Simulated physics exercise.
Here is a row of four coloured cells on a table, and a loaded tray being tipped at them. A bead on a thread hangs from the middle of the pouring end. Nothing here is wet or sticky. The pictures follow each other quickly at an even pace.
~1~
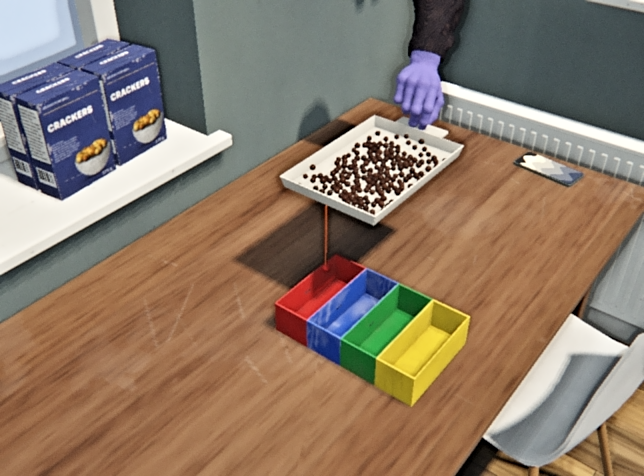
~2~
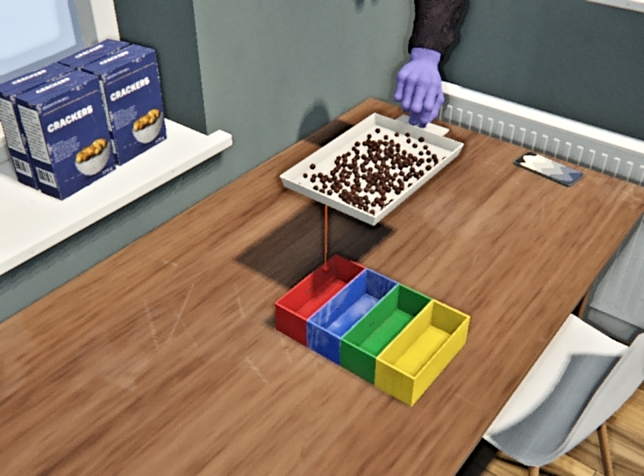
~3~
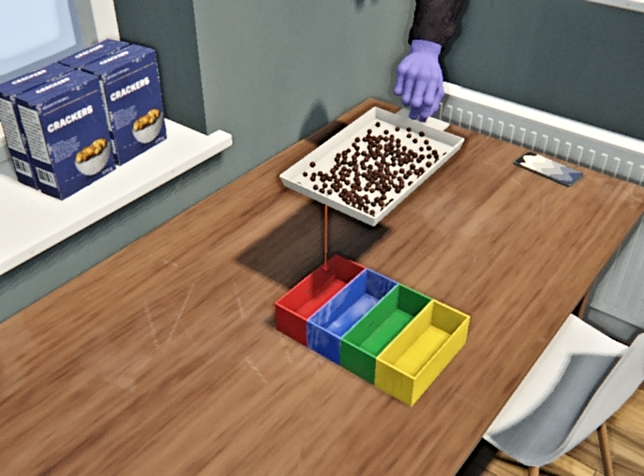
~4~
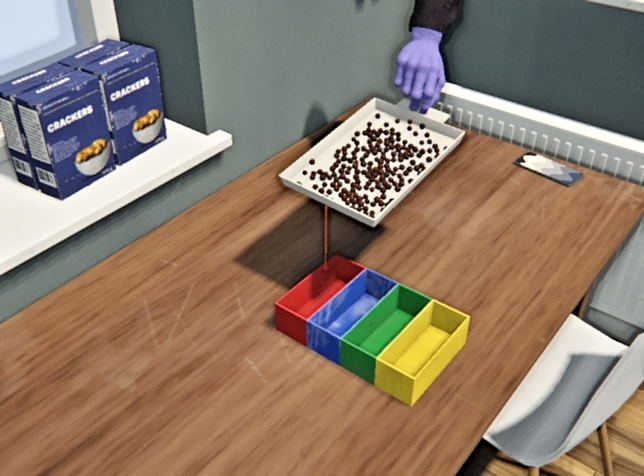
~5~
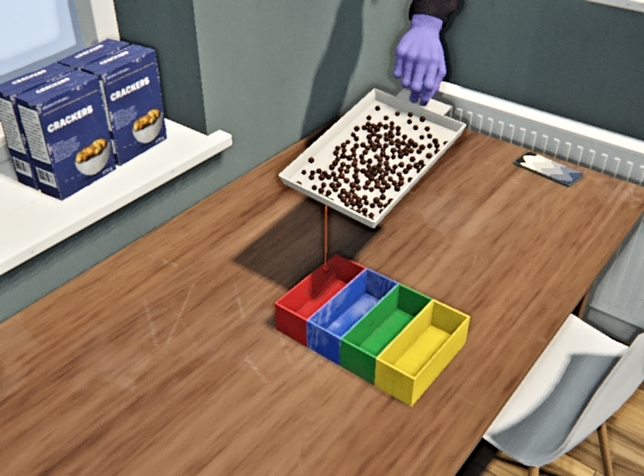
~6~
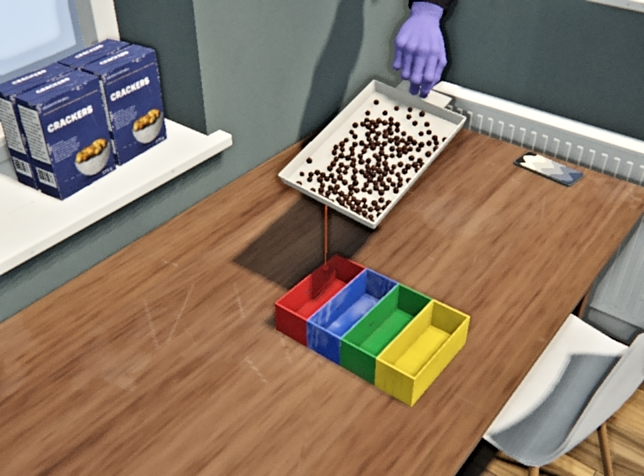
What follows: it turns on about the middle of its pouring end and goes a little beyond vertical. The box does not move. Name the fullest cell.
It favours the blue compartment.
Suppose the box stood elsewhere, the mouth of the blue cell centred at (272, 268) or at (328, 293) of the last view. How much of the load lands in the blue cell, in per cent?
Roughly 0 per cent, and 30 per cent.
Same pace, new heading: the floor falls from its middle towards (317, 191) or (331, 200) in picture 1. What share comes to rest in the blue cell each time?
Roughly 0 per cent, and 20 per cent.
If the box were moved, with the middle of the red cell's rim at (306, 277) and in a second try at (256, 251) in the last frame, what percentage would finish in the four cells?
In turn 100 and 60 in a hundred.
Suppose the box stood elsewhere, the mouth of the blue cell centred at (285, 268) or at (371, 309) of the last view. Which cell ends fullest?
At the first place that yellow cell, at the second the cell in blue.
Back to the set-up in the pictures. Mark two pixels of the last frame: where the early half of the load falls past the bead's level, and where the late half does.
Early half (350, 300), late half (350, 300).
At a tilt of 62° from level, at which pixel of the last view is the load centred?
Close to (351, 204).
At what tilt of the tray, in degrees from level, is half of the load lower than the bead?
At about 85°.
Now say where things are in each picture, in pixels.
In the first frame, corners of the pouring end at (285, 176) and (374, 214), level; middle of the load at (375, 176), chocolate balls; bead on its thread at (326, 268); red cell at (291, 322); blue cell at (324, 340); green cell at (358, 359); yellow cell at (395, 379).
In the second frame, corners of the pouring end at (285, 176) and (374, 214), level; middle of the load at (375, 175).
In the third frame, corners of the pouring end at (284, 175) and (374, 215), tipped barely, lowest at the right corner; middle of the load at (375, 173).
In the fourth frame, corners of the pouring end at (284, 175) and (374, 217), tipped a little, lowest at the right corner; middle of the load at (375, 170).
In the fifth frame, corners of the pouring end at (283, 174) and (373, 219), tipped a little, lowest at the right corner; middle of the load at (375, 168).
In the sixth frame, corners of the pouring end at (283, 174) and (373, 220), tipped clearly, lowest at the right corner; middle of the load at (368, 161), nearly all on the move; red cell at (291, 322); blue cell at (324, 340); green cell at (358, 359); yellow cell at (395, 379).
Soon after the last picture, tray tipped steeply; most on the tray; a small part in the blue cell; a stray few in the red cell; a stray few in the green cell; a small part falling or outside the box.
A little later, tray tipped past a quarter turn; a stray few on the tray; about half in the blue cell; a small part in the red cell; a small part in the green cell; a stray few in the yellow cell; a small part falling or outside the box.
Later still, tray tipped past a quarter turn; about two thirds in the blue cell; about a quarter in the green cell; a small part in the red cell; a stray few in the yellow cell; a stray few falling or outside the box.
By the end, tray tipped past a quarter turn; about two thirds in the blue cell; about a quarter in the green cell; a small part in the red cell; a stray few in the yellow cell; a stray few outside the box.
